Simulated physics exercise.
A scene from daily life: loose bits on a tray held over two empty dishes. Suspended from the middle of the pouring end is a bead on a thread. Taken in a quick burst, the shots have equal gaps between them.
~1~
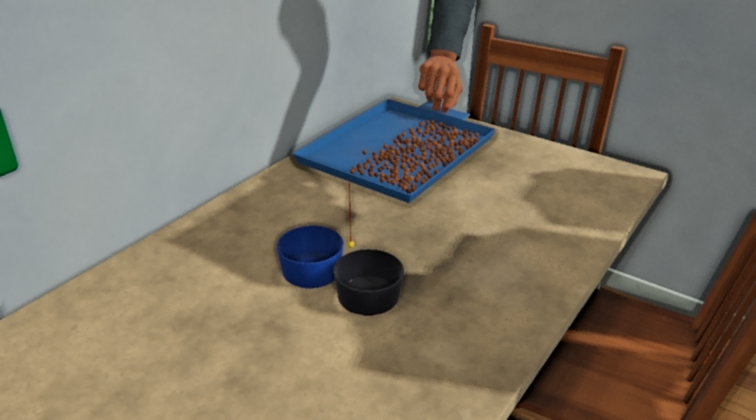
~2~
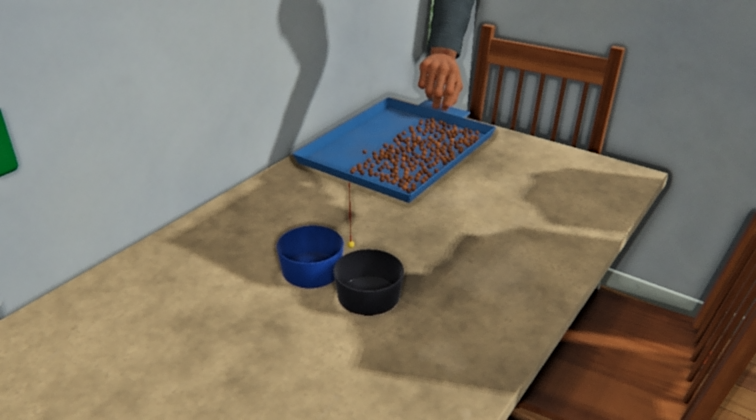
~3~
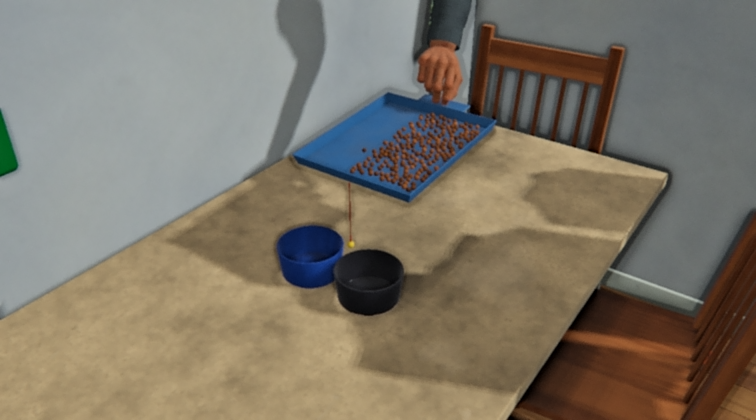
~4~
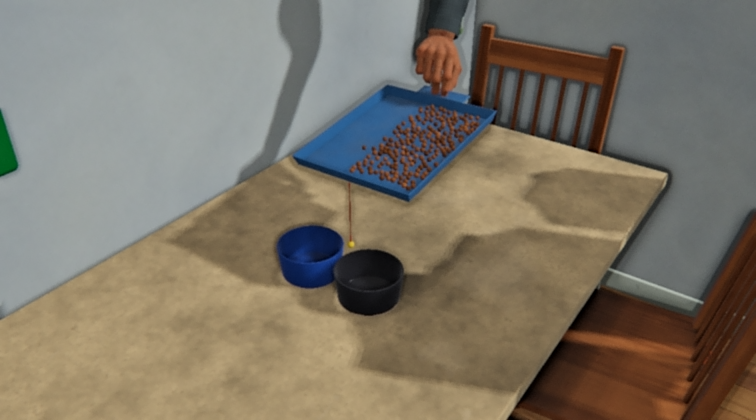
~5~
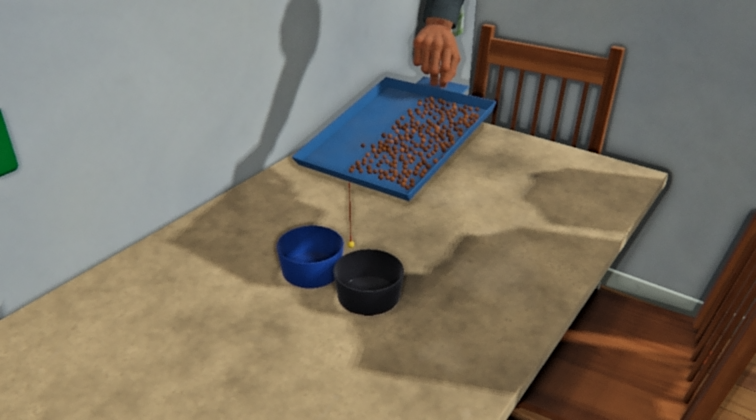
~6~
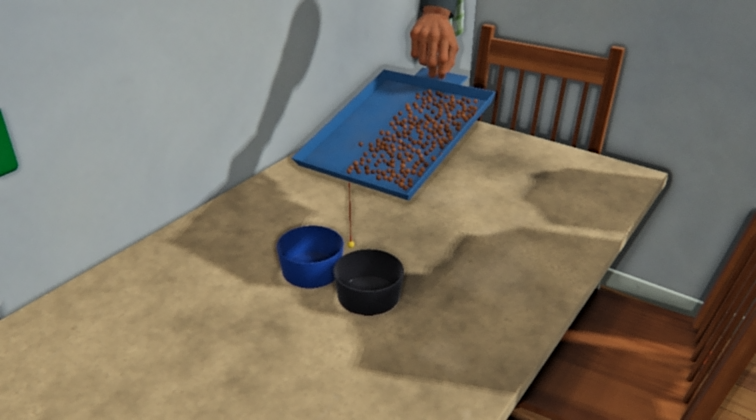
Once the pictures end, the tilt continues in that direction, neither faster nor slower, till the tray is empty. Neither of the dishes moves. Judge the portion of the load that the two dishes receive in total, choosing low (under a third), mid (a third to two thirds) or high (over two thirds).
High, over two thirds.
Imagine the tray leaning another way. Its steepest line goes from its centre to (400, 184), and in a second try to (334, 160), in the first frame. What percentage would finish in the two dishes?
I'd put it at some 40 % and then some 80 %.
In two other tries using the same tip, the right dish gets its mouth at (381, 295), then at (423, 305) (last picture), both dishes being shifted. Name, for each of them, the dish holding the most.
On the first try it would be the one to the left, on the second the one to the left.
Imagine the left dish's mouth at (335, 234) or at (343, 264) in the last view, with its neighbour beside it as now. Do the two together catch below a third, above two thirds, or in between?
For the first try it's under a third, and for the second it's the middle third.
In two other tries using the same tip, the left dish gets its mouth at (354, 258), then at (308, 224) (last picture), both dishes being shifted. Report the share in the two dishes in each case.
The first position comes out at 30 per cent, the other at 20 per cent.
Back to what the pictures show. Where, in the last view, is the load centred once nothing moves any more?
Near pixel (316, 274).
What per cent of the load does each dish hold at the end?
So the left dish gets 50 % of the load, while the right one gets 20 %.
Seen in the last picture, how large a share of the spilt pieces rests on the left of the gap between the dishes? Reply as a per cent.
Roughly 90 in a hundred.
Just after the last frame, tray tipped steeply; the larger part on the tray; just a few in the right dish; about a tenth in the left dish; just a few outside both; just a few in the air.
A moment on, tray tipped past a quarter turn; just a few on the tray; roughly a quarter in the right dish; roughly a third in the left dish; roughly a quarter outside both; roughly a quarter in the air.
Further on, tray tipped past a quarter turn; roughly a quarter in the right dish; roughly half in the left dish; roughly a quarter outside both.
When it is over, tray tipped past a quarter turn; roughly a quarter in the right dish; roughly half in the left dish; roughly a quarter outside both.
